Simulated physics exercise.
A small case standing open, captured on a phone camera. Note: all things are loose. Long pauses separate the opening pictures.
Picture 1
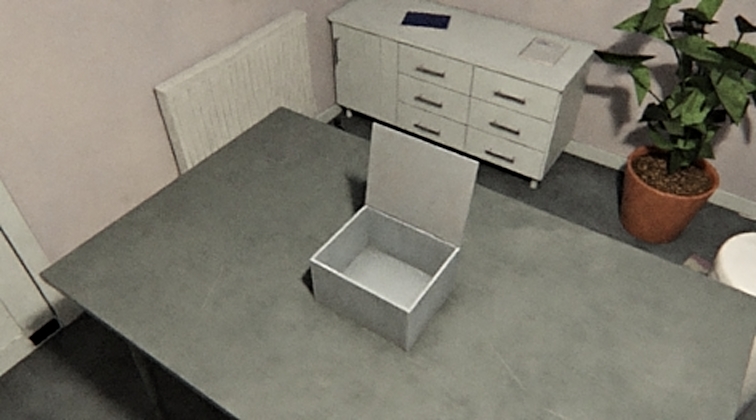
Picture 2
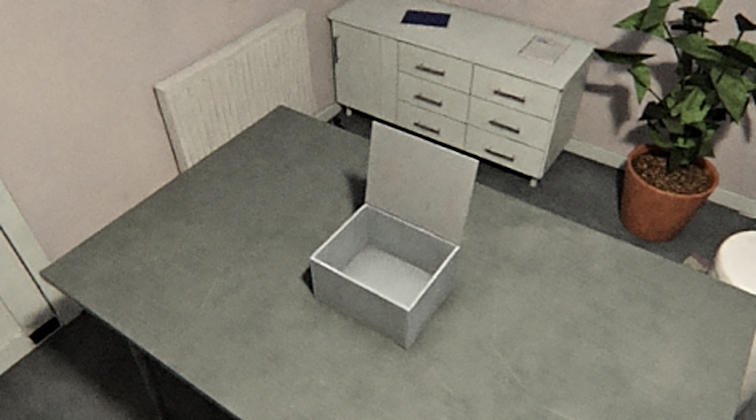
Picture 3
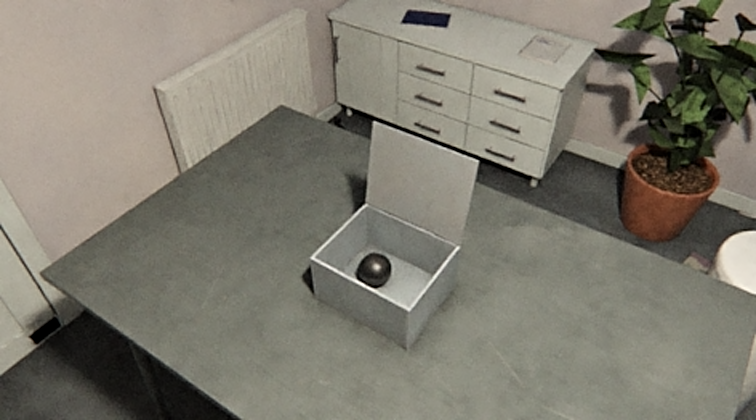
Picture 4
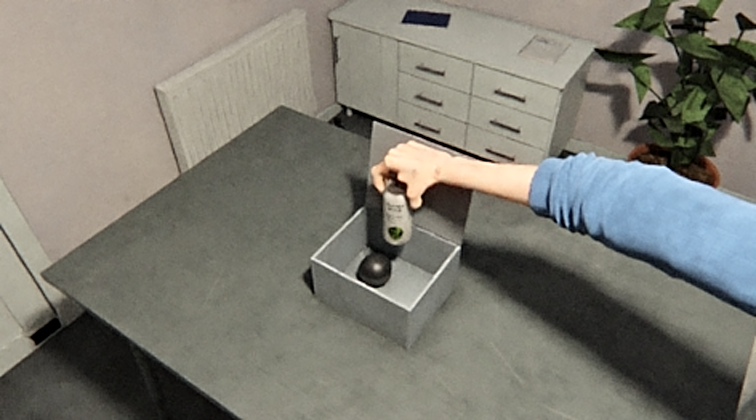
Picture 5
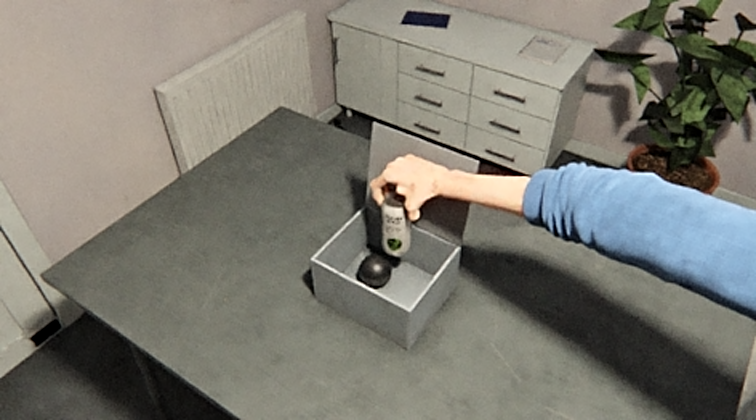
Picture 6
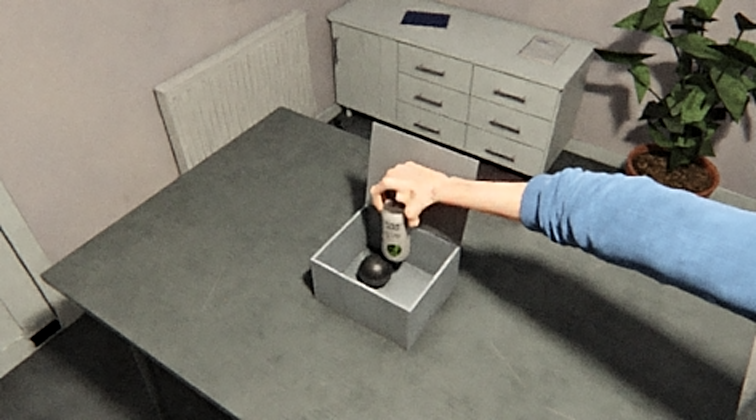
A hand in a blue sleeve reaches in from the right and lowers a white can with a dark top into an open pale box, beside a black ball that appears there earlier. The box, lid raised, stands on a grey table in a room seen from above by a still camera. Behind are a white drawer cabinet, a radiator at left and a potted plant at right.
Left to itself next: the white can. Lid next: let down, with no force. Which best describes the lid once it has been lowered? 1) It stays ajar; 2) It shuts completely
2, it shuts completely.
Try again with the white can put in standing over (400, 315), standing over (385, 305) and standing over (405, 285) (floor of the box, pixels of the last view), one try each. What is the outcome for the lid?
First try: The lid remains open; second try: It remains open; third try: It remains open.
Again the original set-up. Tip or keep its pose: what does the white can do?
Observation: It tilts over.
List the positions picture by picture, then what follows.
In the first frame, the last thing is not in view yet.
In the second frame, the last thing is not in view yet.
In the third frame, the last thing is not in view yet; black ball (375, 269).
The fourth frame shows coming down; white can (398, 213); black ball (376, 270).
The fifth frame shows coming down; white can (396, 225); black ball (376, 270).
The sixth frame shows in place under the hand; white can (396, 231); black ball (376, 270).
Then, 0.50 s past the last view, white can rocked 73° from its first pose near (406, 277); black ball displaced about its own width.
Then, 1.40 s past the last view, lid 72° above the rim; white can on its side near (404, 277); black ball displaced about its own width.
Then, 2.10 s past the last view, lid 23° above the rim; white can on its side near (404, 277); black ball displaced about its own width.
Finally, lid shut; down or leaning hard in the box, white can; moved from the start, black ball. Final places as the last picture's camera would see them, white can near (404, 277).
